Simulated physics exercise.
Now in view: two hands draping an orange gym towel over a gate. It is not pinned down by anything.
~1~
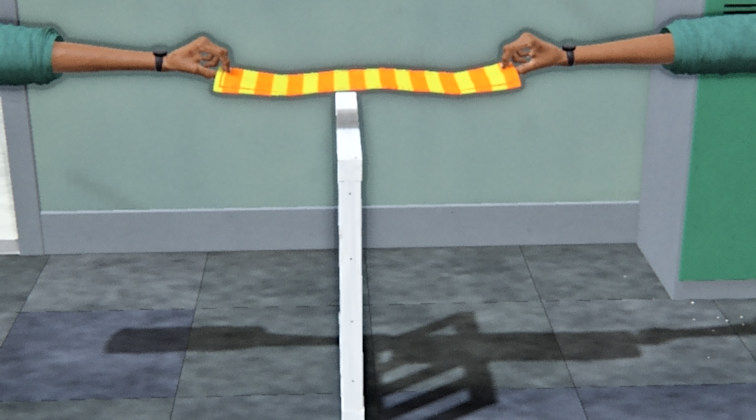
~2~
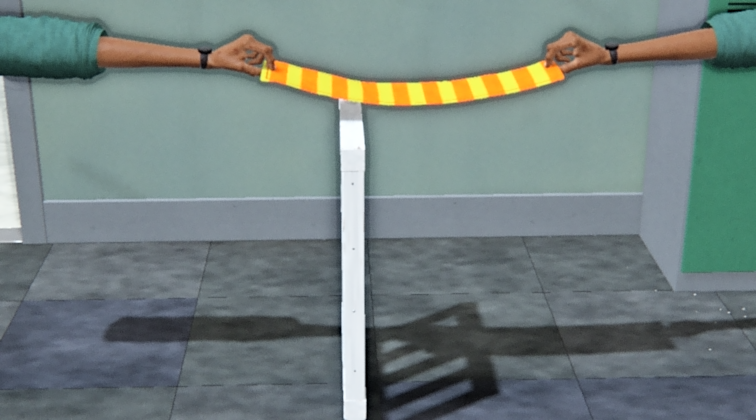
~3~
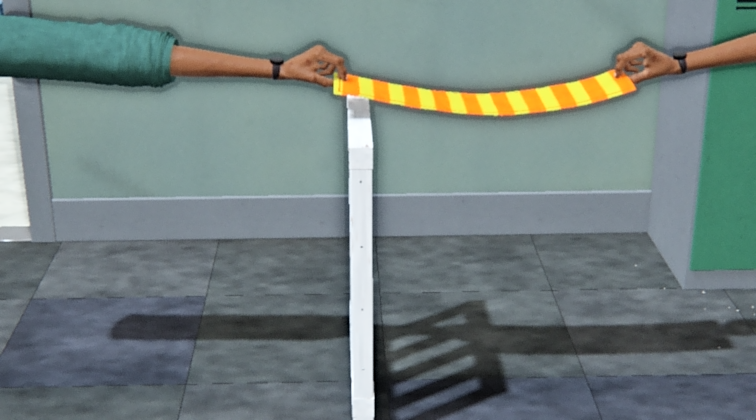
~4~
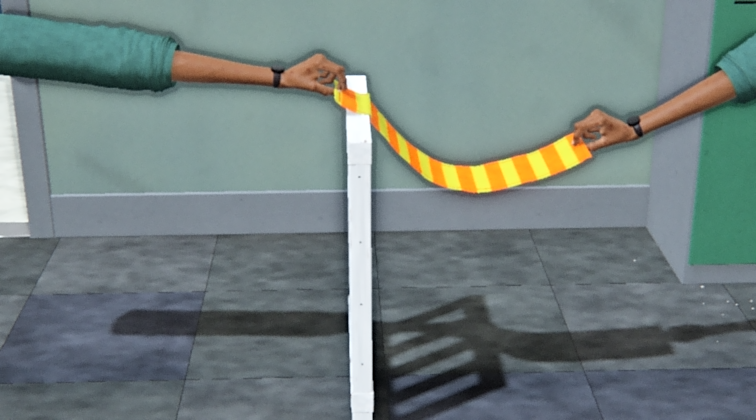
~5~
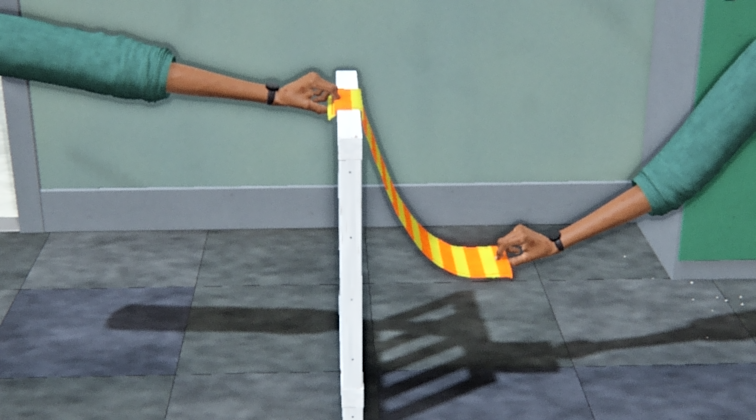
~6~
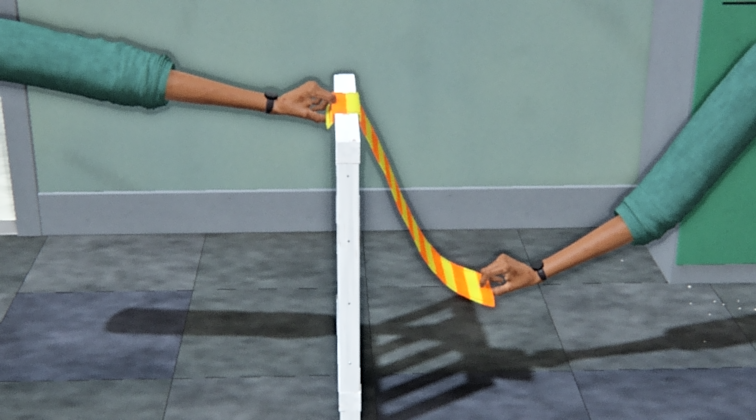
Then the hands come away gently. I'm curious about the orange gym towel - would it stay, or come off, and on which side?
Off to the right.
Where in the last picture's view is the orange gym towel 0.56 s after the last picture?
Estimated position: About (406, 382).
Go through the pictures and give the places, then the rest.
In the first picture, left end (220, 91); right end (515, 87); top of the gate (350, 163).
In the second picture, left end (267, 81); right end (558, 81).
In the third picture, left end (340, 95); right end (630, 92); top of the gate (361, 152).
In the fourth picture, left end (339, 104); right end (586, 159).
In the fifth picture, left end (334, 116); right end (507, 277).
In the sixth picture, left end (332, 124); right end (489, 306); far more of it on the right.
Then, 0.34 s on from there, gym towel clear of the top and falling near (402, 315).
Then, 0.56 s on from there, gym towel in a heap on the floor near (406, 382).
In the end, gym towel in a heap on the floor near (407, 383). The orange gym towel runs off to the right.
